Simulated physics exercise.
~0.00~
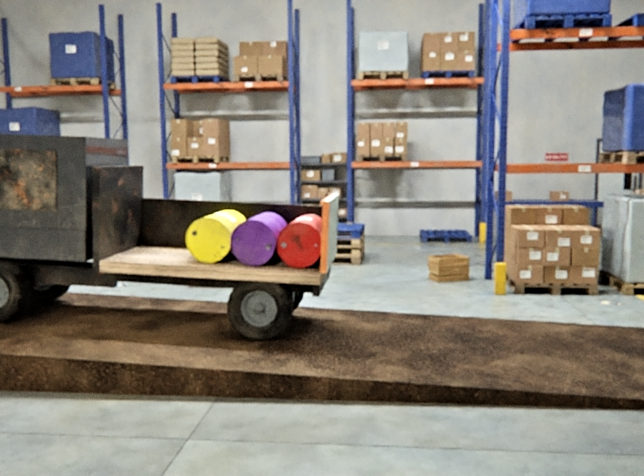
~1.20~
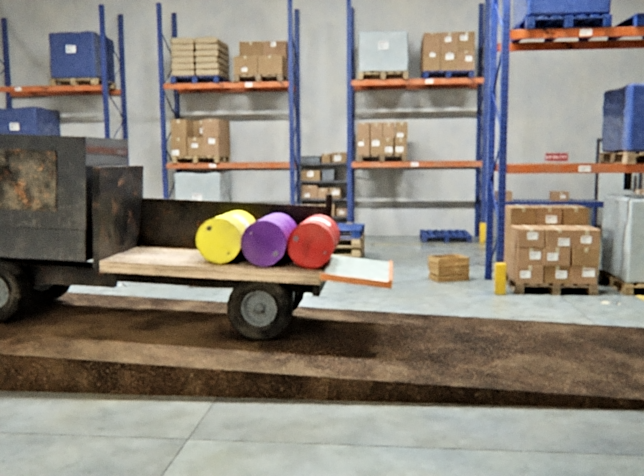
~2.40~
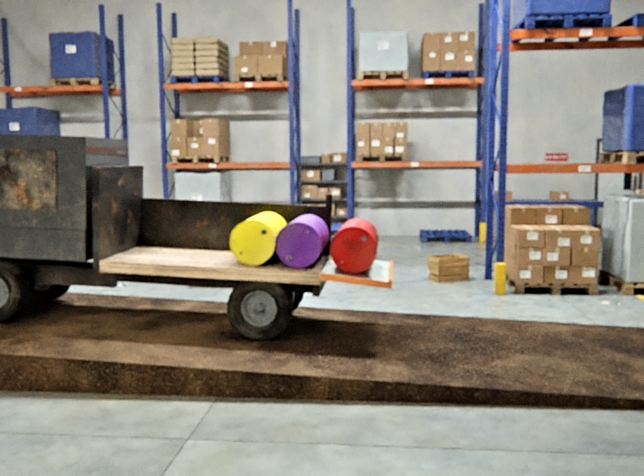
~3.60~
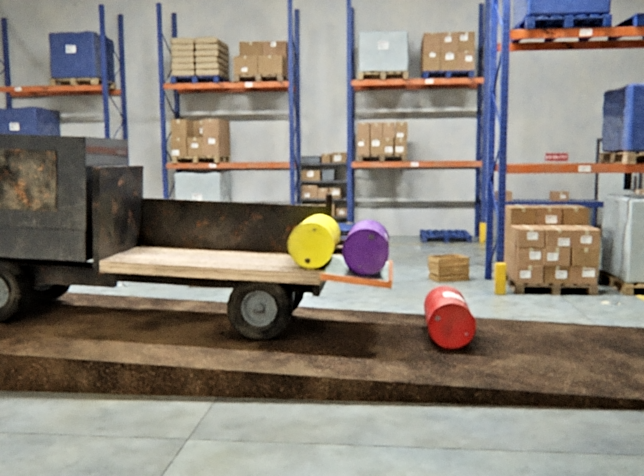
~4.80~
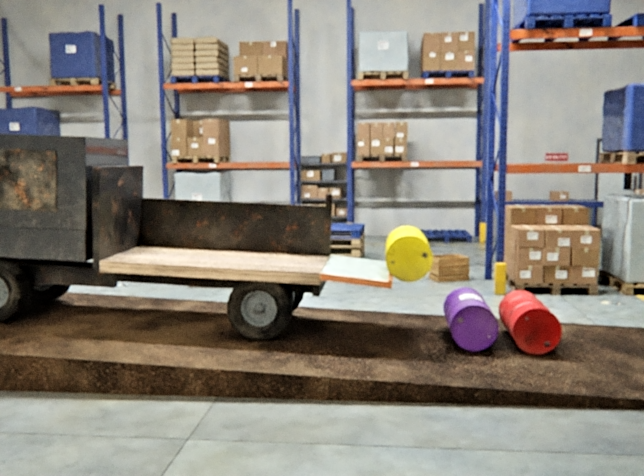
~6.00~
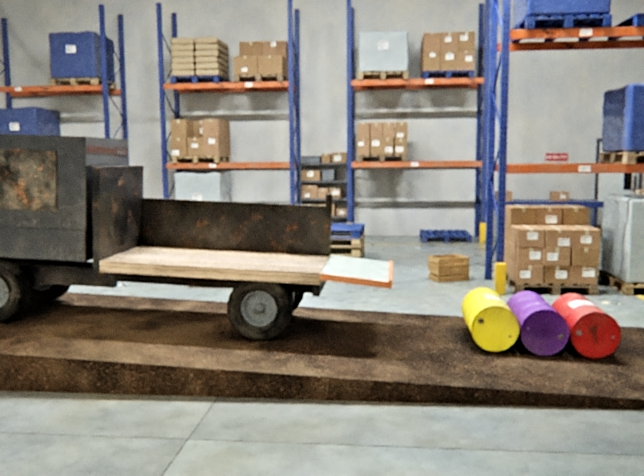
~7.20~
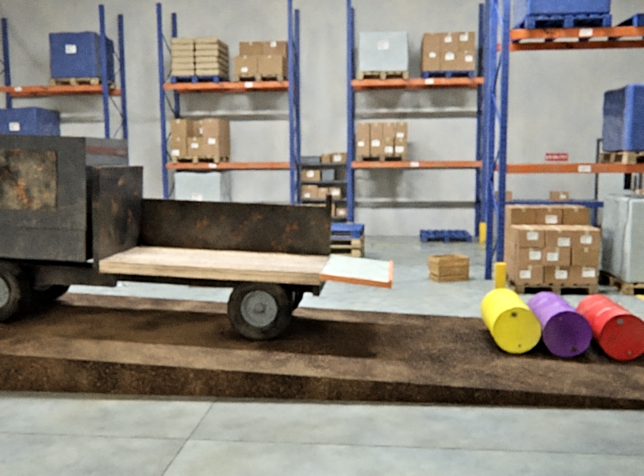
A dark, worn pick-up stands nose-up on a brown ramp in a warehouse, seen from the side, with blue and orange racks of boxes behind it. Yellow, purple and red drums lie side by side on its wooden bed, against the raised tailgate at the right. The gate swings down and the drums roll right toward it. The red drum crosses the gate and drops to the ramp first, followed by the purple one and then the yellow. All three roll on down the slope and end up close together at the right, leaving the bed empty.
